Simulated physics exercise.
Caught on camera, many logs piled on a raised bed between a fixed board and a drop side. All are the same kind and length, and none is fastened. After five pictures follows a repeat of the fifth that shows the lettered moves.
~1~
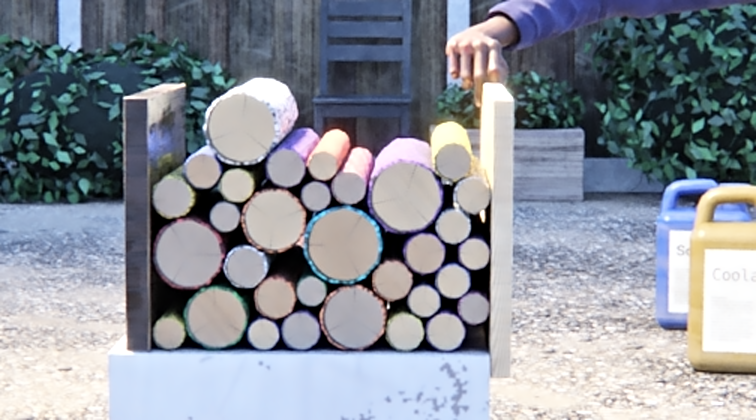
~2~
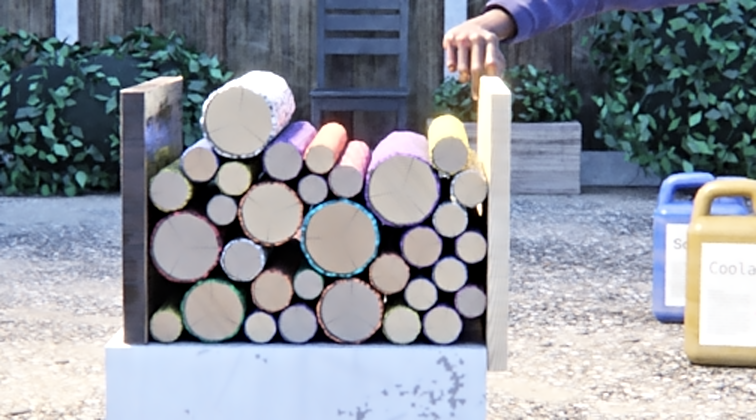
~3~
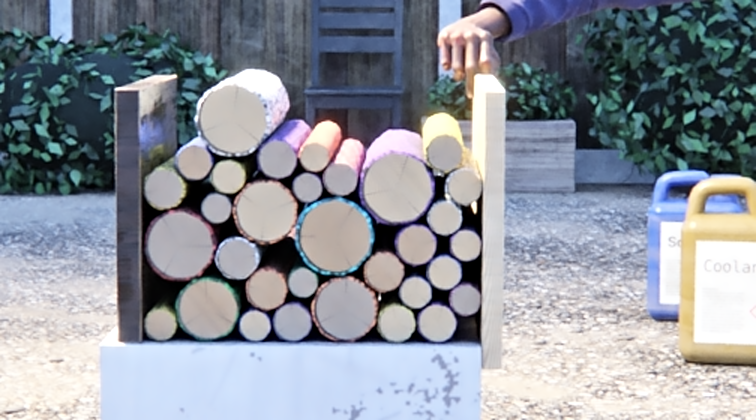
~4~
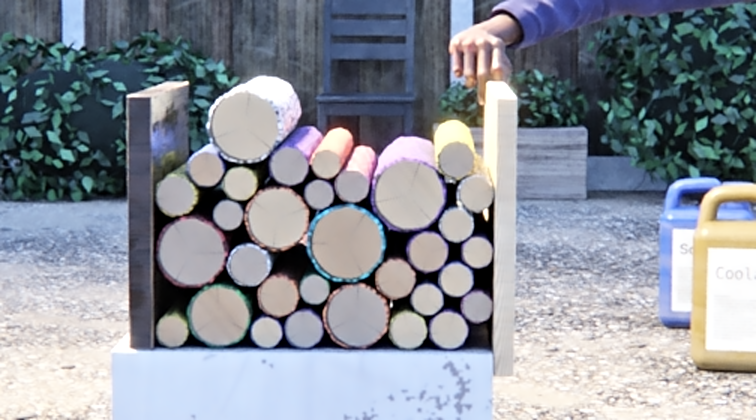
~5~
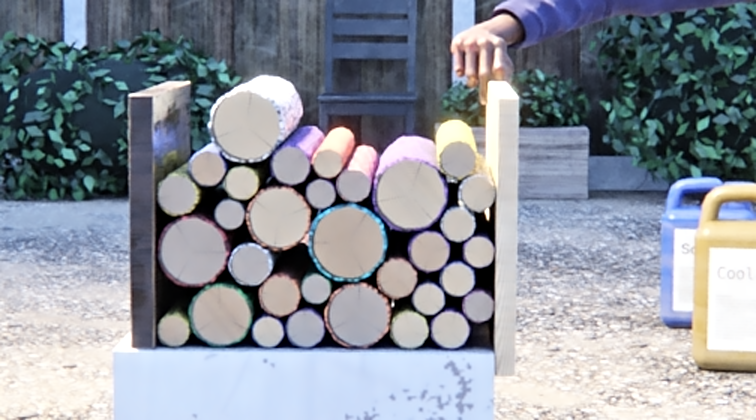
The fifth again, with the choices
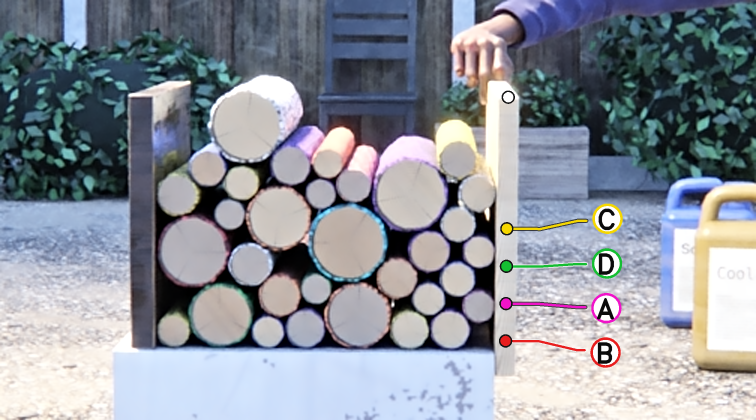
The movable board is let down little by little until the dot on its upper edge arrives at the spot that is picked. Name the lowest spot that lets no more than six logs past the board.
At most to A.
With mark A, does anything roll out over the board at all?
Yes.
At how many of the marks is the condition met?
The number is three.
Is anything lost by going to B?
At B: Yes.
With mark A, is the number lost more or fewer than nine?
Fewer than nine.
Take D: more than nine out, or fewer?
At D, fewer than nine.
On the marked copy, A at (506, 304); B at (506, 341); C at (507, 228); D at (507, 267); the white dot at (509, 97).
Taking A. A third of the way, top of the board (497, 186).
Two thirds of the way, top of the board (495, 287).
When it is over, top of the board (495, 303), three out over the board.
As for the rest, B more than six out over the board; C none out over the board; D one out over the board.
